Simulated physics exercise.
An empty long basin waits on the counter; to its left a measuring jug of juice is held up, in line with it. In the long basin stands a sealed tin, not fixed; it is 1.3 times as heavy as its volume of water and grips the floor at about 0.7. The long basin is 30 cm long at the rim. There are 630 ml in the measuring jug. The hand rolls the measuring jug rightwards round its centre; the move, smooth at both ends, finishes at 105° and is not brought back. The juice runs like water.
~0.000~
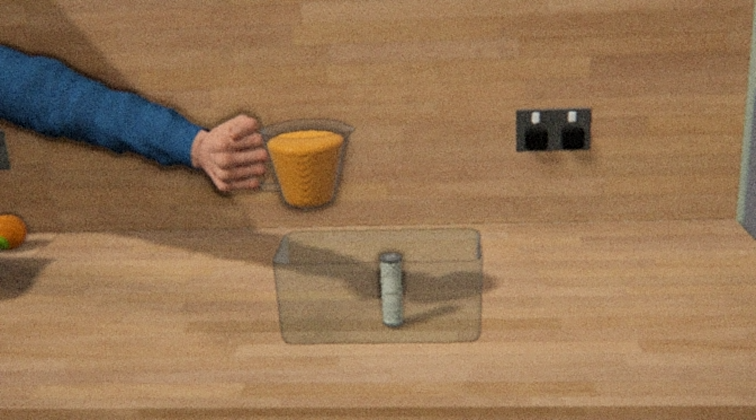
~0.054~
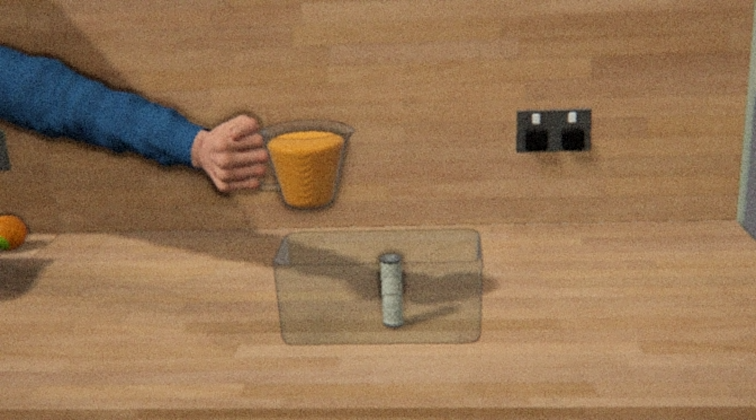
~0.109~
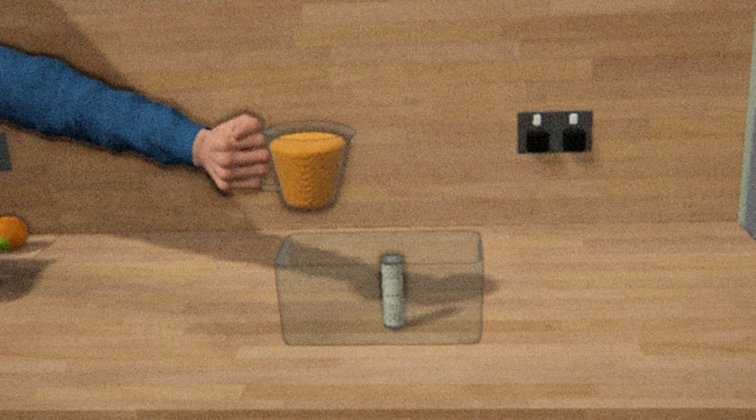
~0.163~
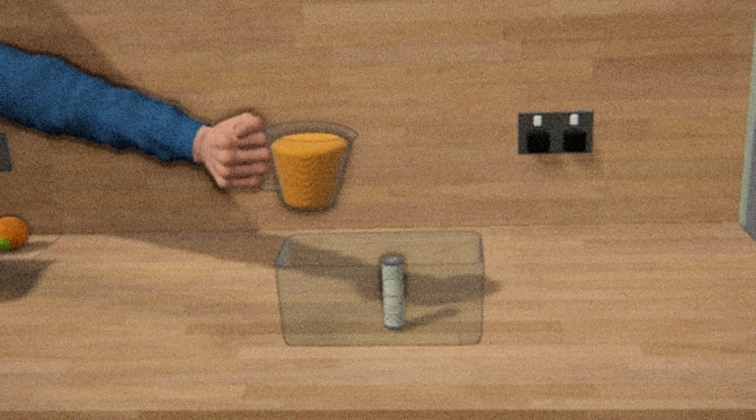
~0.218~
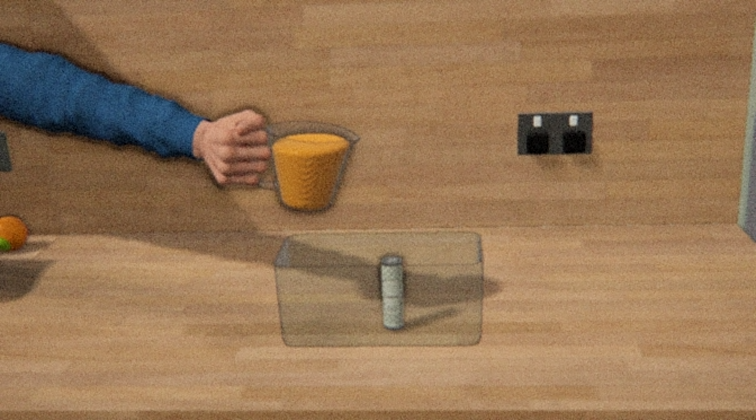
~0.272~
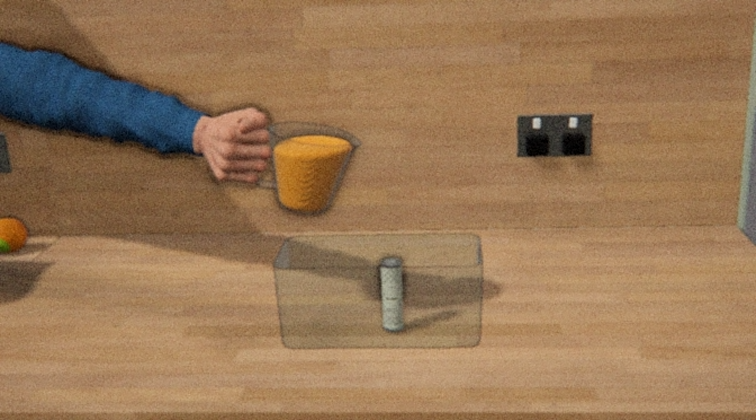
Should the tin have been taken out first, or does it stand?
The tin stays up.
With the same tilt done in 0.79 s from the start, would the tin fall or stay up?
The tin falls.
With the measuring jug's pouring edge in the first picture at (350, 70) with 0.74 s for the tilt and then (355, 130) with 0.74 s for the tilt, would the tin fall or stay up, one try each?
First it remains upright; then it topples.
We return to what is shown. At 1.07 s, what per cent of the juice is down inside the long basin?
Some 76 per cent.
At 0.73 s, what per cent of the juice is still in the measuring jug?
Near 70 in a hundred.
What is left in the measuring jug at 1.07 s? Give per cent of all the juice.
Near 12 in a hundred.
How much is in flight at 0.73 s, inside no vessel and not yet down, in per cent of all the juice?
Near 20 in a hundred.
By 0.73 s the tilt is 62° and 70 per cent is still to pour; the tin stands where it began.
By 1.07 s the tilt is 97° and 13 per cent is still to pour; the tin stands where it began.
By 1.43 s the tilt is 105° and 0 per cent is still to pour; the tin stands where it began.
By 1.81 s the tilt is 105° and 0 per cent is still to pour; the tin stands where it began.
At rest the tin stands where it began.
